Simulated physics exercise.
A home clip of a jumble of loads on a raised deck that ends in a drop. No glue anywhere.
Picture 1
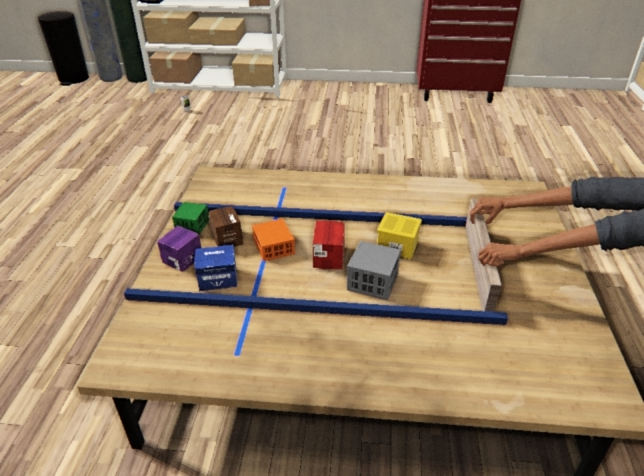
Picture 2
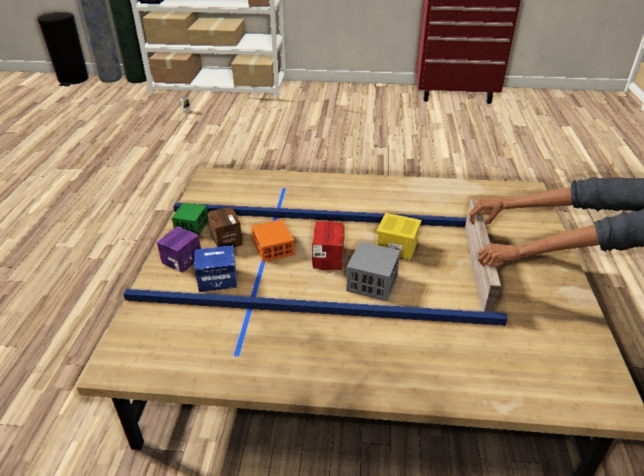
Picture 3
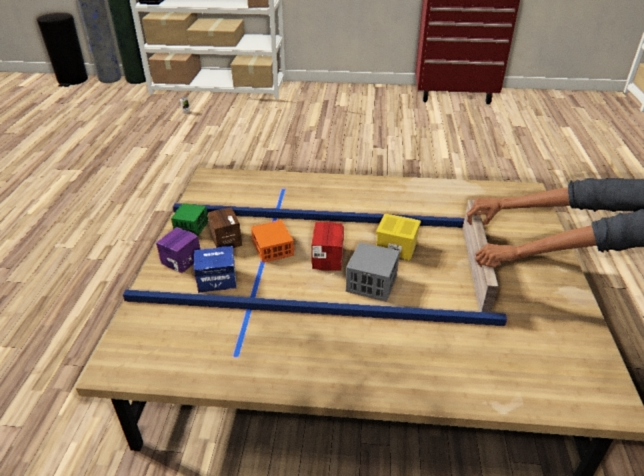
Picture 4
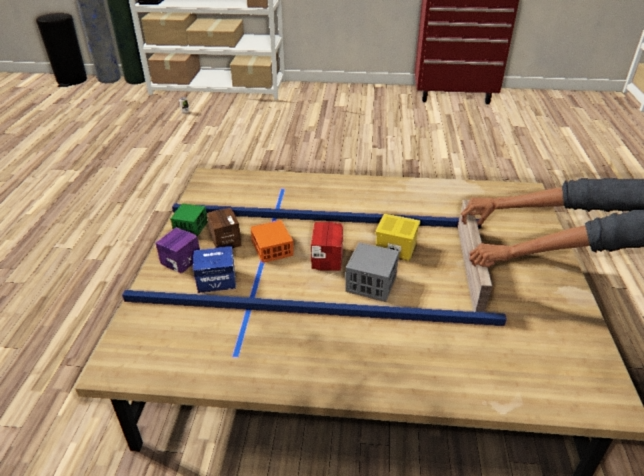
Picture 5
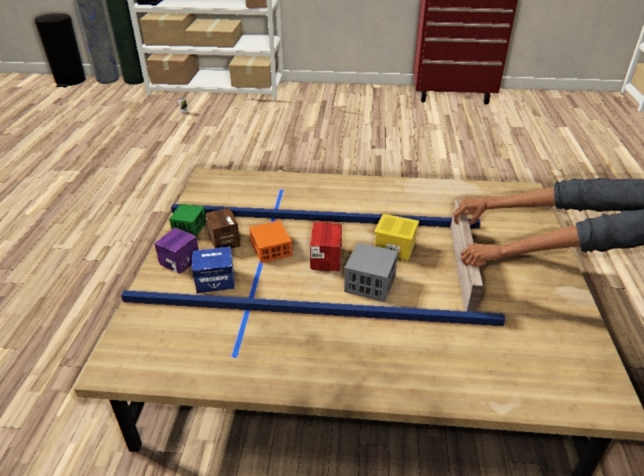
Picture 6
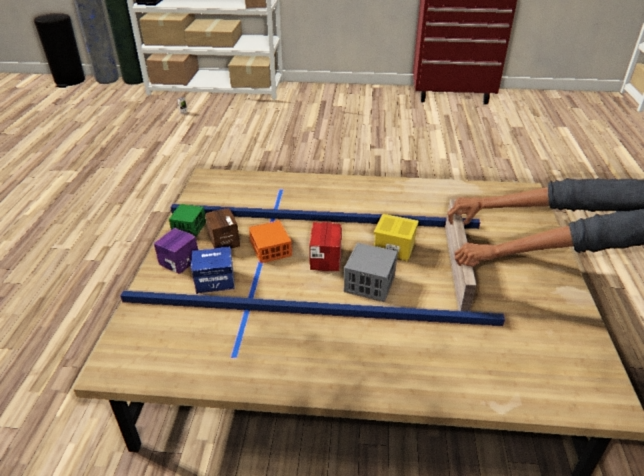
Two hands sliding a wooden plank slightly left between blue rails on a table, while the colourful boxes and crates stay still.
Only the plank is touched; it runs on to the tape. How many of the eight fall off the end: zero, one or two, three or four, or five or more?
As it turns out, the number that fall off is one or two.
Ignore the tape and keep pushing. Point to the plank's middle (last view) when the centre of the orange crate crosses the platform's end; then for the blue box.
Its middle is around (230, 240) and around (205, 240).
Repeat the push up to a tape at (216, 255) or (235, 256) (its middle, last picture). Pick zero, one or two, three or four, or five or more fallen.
The falls would be either three or four; either one or two.
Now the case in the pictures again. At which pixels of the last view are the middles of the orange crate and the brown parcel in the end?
The orange crate at (186, 232), the brown parcel at (162, 221).
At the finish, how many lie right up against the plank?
2 of them.
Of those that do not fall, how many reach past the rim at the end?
That would be 1.
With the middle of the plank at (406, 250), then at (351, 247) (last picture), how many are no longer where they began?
First 1, then 4.
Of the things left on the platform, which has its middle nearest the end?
The brown parcel ends nearest.
Soon after, none off yet; green crate at rest near (188, 221); purple parcel at rest near (177, 251); brown parcel at rest near (223, 230).
After that, none off yet; green crate at rest near (188, 221); purple parcel at rest near (177, 251); brown parcel displaced a little near (216, 229).
In the end, the number that fall off is one or two; gone, green crate.
